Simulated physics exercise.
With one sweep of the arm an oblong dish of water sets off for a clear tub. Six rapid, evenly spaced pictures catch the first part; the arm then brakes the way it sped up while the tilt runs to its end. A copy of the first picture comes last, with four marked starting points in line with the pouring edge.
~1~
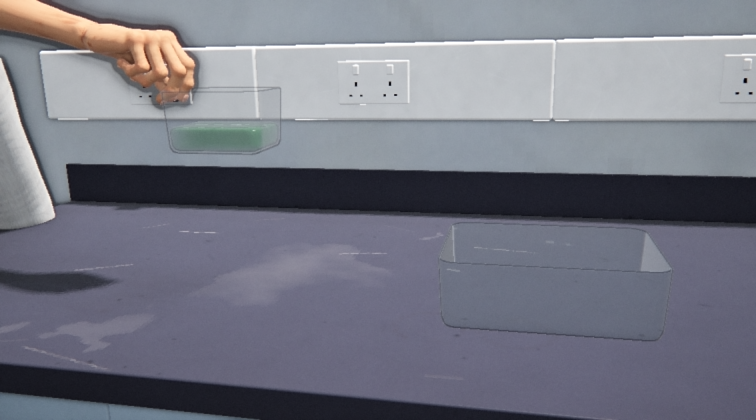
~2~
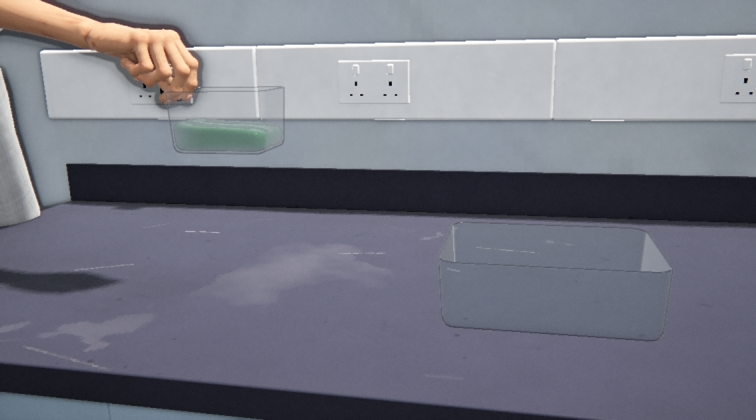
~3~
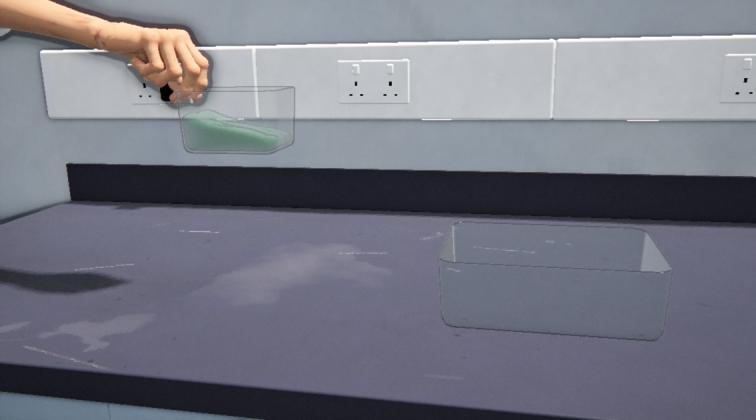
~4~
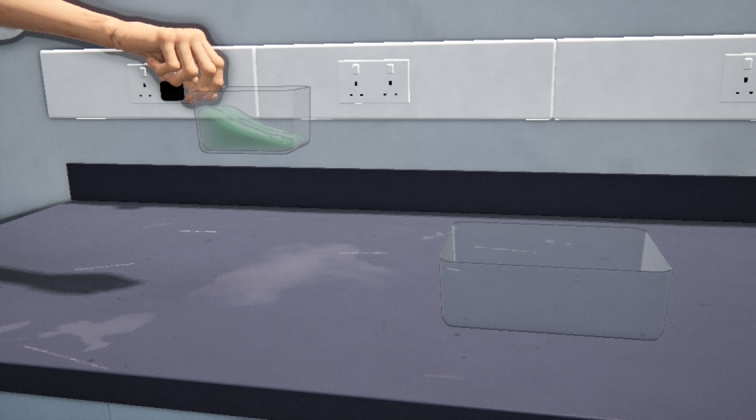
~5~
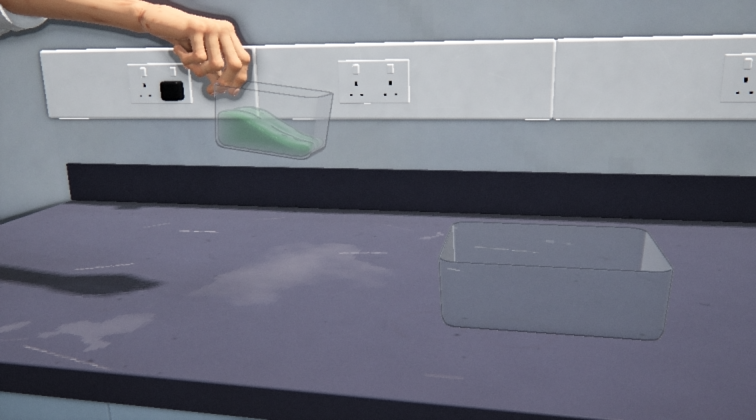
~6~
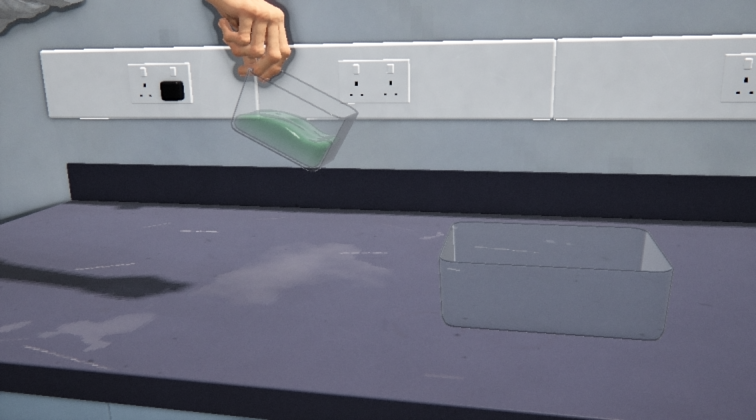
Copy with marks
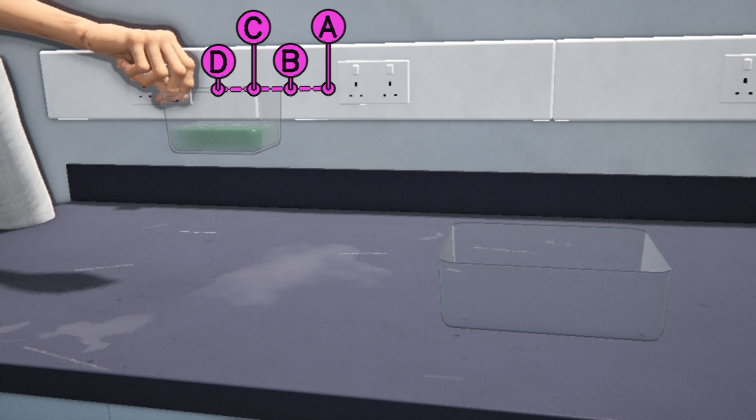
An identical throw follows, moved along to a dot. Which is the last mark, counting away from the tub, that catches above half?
The limit is B.
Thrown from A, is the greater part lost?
No, not at all.
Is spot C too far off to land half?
Yes, that goes wrong.
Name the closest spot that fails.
C.
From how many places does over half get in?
Two of them.
In magenta, A at (328, 88); B at (290, 88); C at (253, 89); D at (218, 89).
With A, about 84 % lands in the tub, 7 % falls short and 10 % goes beside or beyond.
With B, about 73 % lands in the tub, 17 % falls short and 10 % goes beside or beyond.
With C, about 29 % lands in the tub, 66 % falls short and 5 % goes beside or beyond.
With D, about 0 % lands in the tub, 99 % falls short.
